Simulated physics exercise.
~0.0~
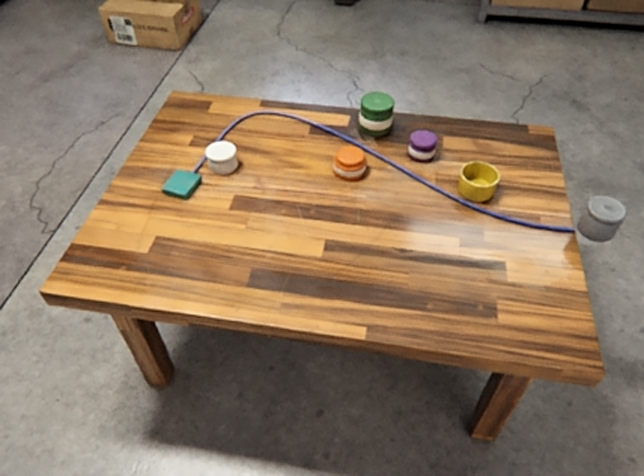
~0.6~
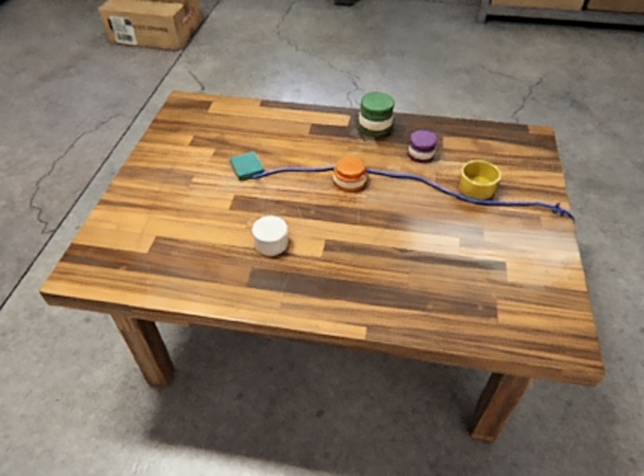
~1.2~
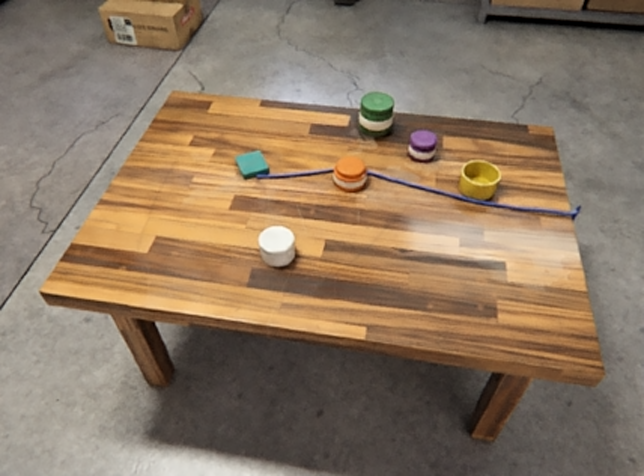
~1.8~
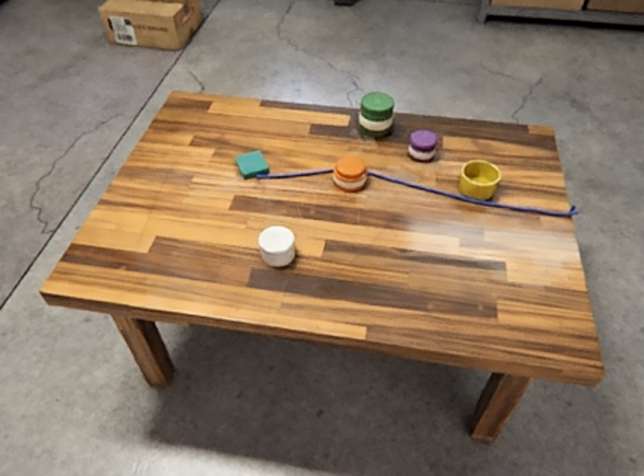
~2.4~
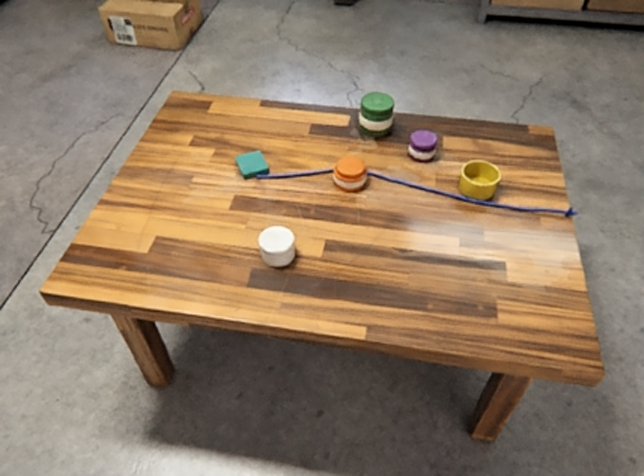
The clip opens on a striped wooden table where a blue cable curves from a flat teal object at the left to a grey cylinder tipping off the right edge, among a white tub, an orange jar, a yellow mug, and green and purple canisters. The grey cylinder drops out of view, and the cable pulls straighter. The teal piece slides a short way right, while the white tub shifts right and toward the front. The orange jar barely moves. After one last slight shift, everything settles, with the teal piece still on the table and the cable reaching the right edge.
